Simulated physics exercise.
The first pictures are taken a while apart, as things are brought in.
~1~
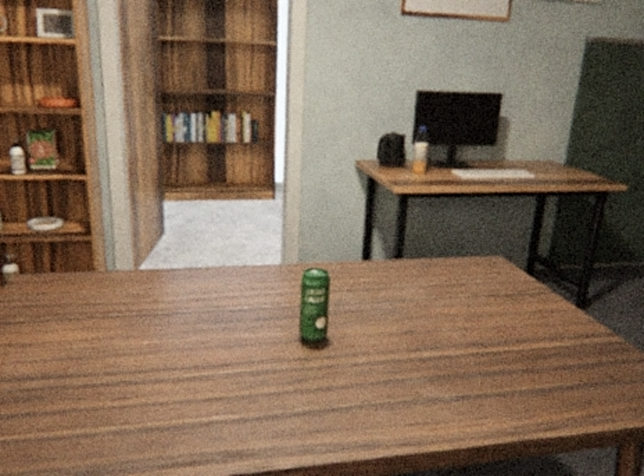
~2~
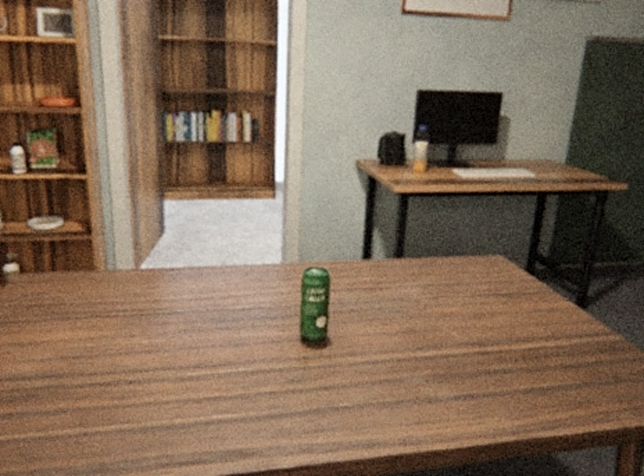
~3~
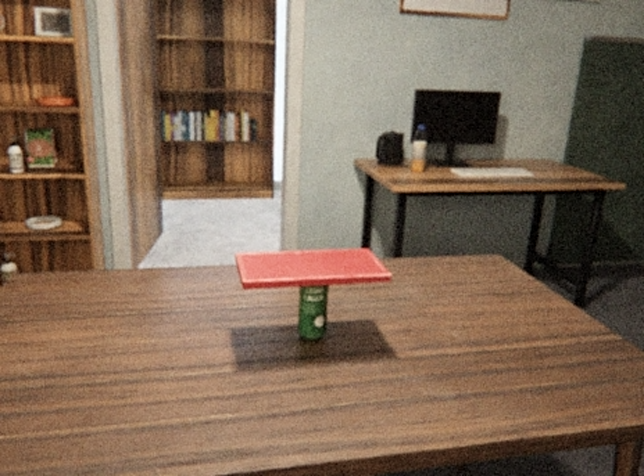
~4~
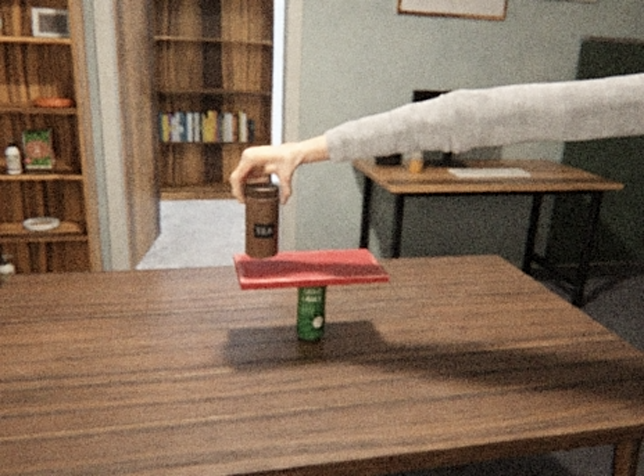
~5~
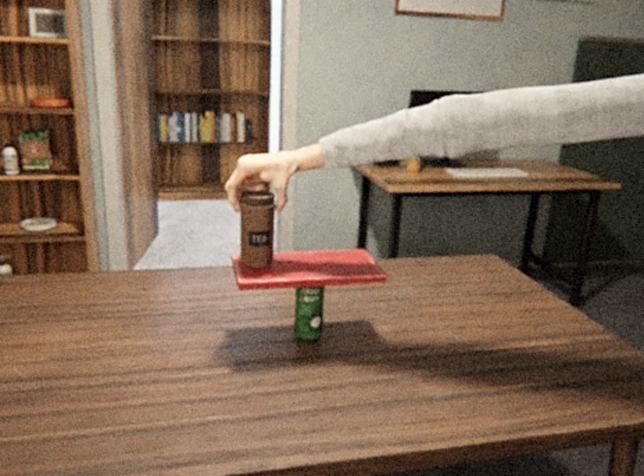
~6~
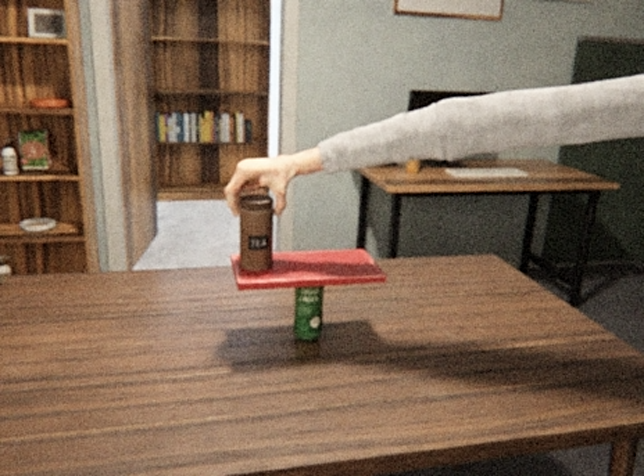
On a wooden table, a red lid appears atop a green can, and a hand lowers a brown jar onto it.
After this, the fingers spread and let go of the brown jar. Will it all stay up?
It does not stay steady.
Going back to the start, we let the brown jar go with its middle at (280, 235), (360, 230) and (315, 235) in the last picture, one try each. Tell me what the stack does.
Outcomes in order: Falls, then falls, then stands.
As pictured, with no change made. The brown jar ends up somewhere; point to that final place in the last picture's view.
The object winds up at approximately (213, 327).
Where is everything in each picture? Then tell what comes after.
In the first picture, the last thing is not in view yet.
In the second picture, the last thing is not in view yet.
In the third picture, the last thing is not in view yet; red lid (311, 267).
The fourth picture shows on its way; brown jar (262, 221); red lid (309, 268).
The fifth picture shows on its way; brown jar (257, 228); red lid (307, 268).
The sixth picture shows set down, still held; brown jar (257, 232); red lid (307, 268).
Then, 0.30 s after the last picture, brown jar now fallen; red lid tipped 47° from how it was.
Then, 0.50 s after the last picture, red lid on its side.
Then, 0.90 s after the last picture, red lid now fallen.
By the end, fallen, red lid and brown jar; green can in place. Seen from the same camera at the end, brown jar near (214, 327). The stack gives way.
